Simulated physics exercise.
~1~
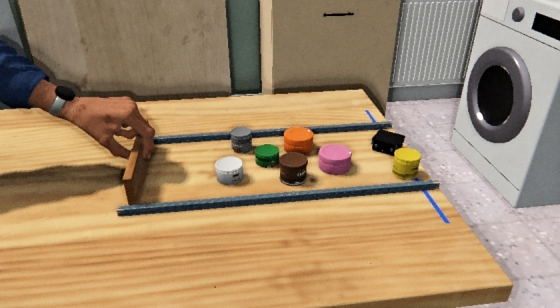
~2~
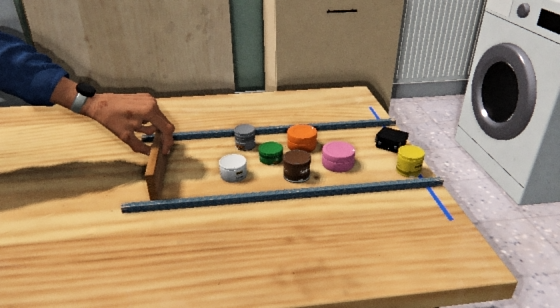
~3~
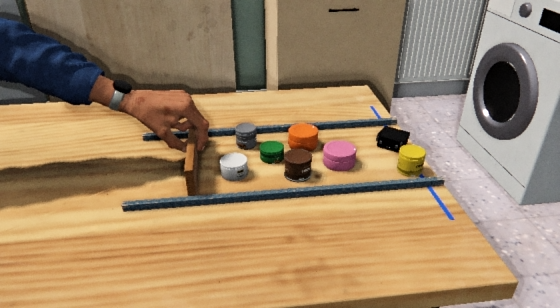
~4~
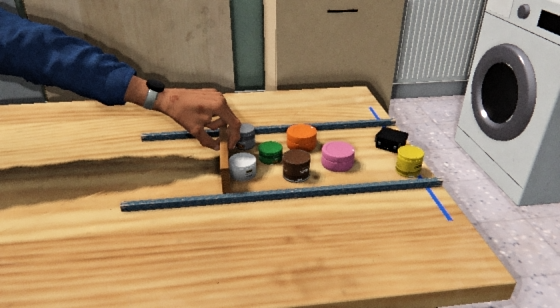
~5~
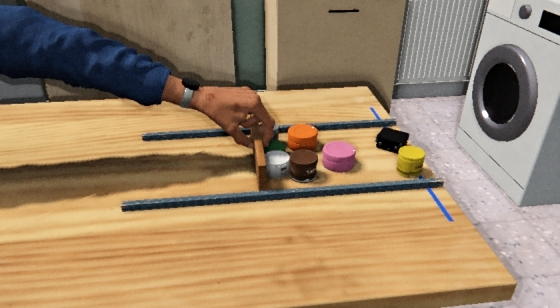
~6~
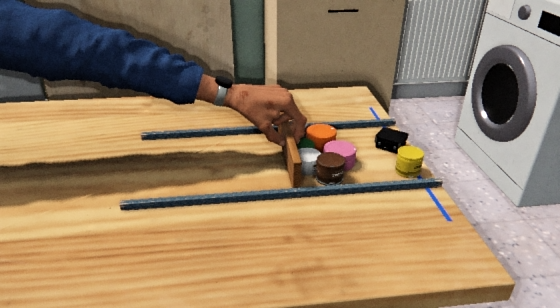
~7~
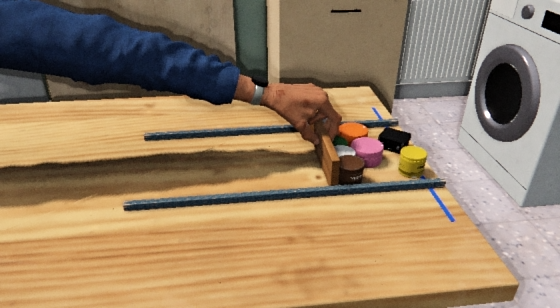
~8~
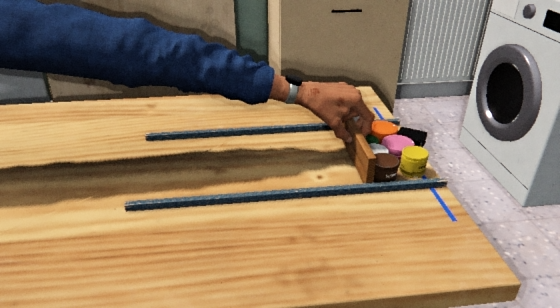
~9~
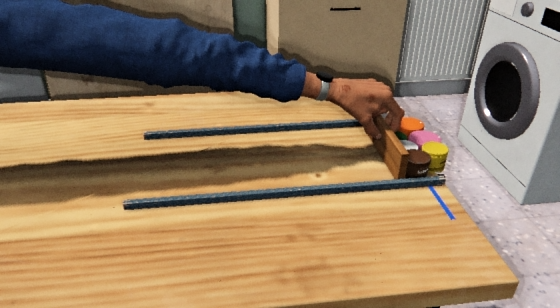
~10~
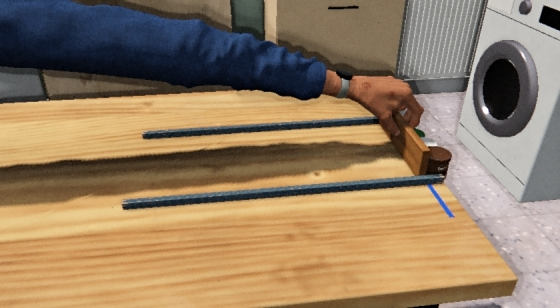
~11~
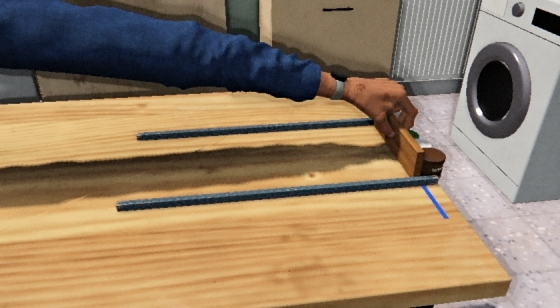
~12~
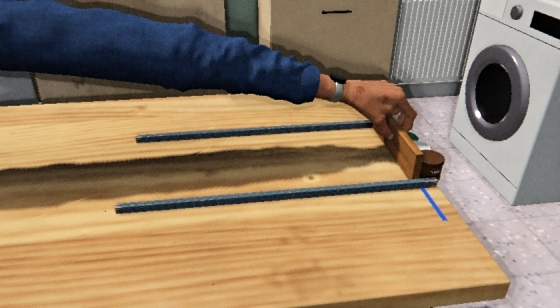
Wooden tabletop near a washing machine, a hand sweeping colourful little tubs rightward with a board, several disappearing past the far end.
